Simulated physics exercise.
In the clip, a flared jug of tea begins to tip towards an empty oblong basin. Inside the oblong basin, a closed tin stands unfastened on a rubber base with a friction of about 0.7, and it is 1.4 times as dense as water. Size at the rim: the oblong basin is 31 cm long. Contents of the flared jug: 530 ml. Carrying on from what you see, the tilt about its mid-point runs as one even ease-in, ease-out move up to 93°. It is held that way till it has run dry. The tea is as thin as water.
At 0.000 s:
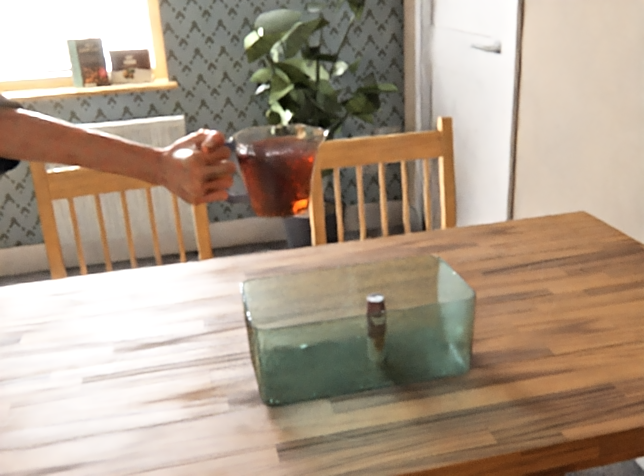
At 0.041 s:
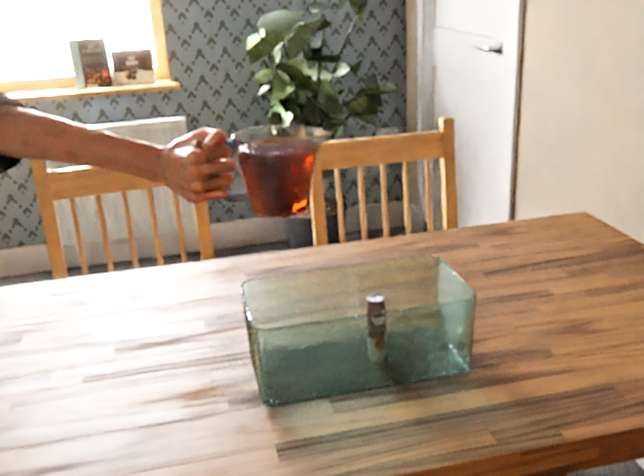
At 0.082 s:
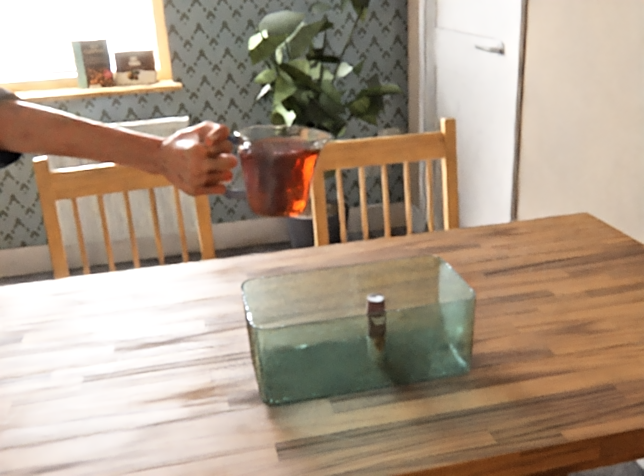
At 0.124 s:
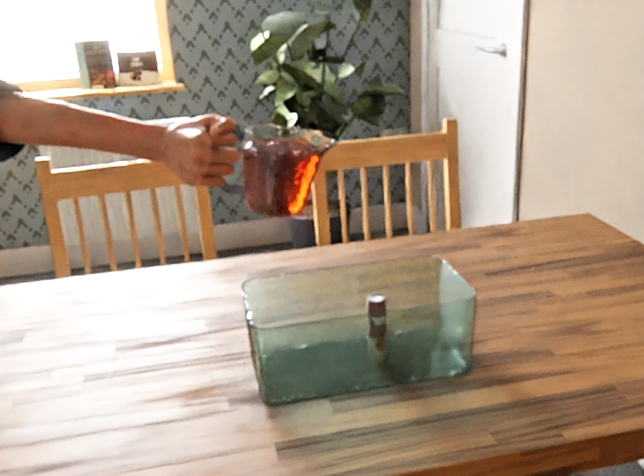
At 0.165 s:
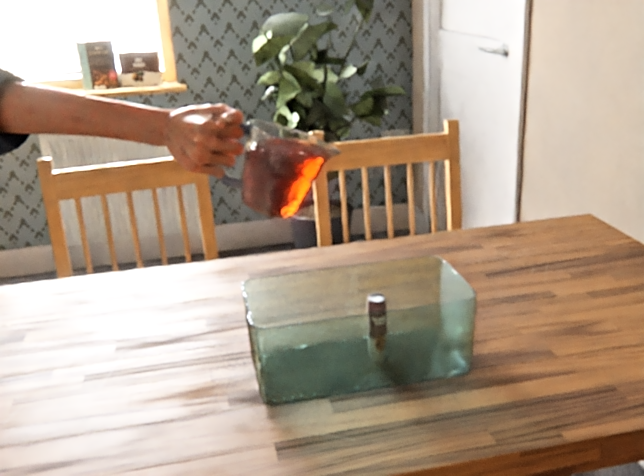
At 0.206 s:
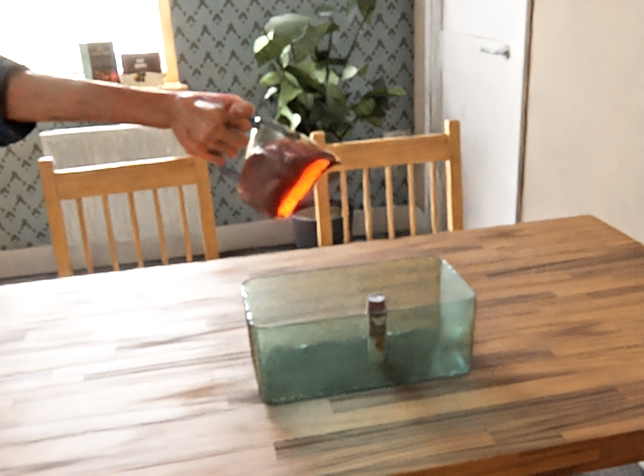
A flared glass jug of reddish-brown tea, held by a hand reaching in from the left, hangs almost level above a wooden table, behind an oblong greenish glass basin with a small tin inside. The hand then tilts the jug steadily to the right, and its pouring edge dips lower.
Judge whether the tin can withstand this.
My guess is it's going to stay on its base.
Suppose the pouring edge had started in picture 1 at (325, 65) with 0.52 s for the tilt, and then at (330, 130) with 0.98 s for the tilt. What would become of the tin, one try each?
Try 1: Still standing; try 2: Still standing.
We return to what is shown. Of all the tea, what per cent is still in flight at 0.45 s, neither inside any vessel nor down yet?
Around 42 percent.
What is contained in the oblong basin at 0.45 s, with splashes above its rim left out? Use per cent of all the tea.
12 %, more or less.
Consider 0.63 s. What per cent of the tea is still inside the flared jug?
Near 12 percent, more or less.
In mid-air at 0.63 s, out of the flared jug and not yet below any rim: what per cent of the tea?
I'd say some 22 per cent is in the air.
After 0.45 s the tilt is 89° and 46 per cent is still to pour; the tin stands where it began.
After 0.63 s the tilt is 93° and 12 per cent is still to pour; the tin stands where it began.
After 0.82 s the tilt is 93° and 2 per cent is still to pour; the tin stands where it began.
After 1.02 s the tilt is 93° and 0 per cent is still to pour; the tin stands where it began.
In the end the tin stands where it began.
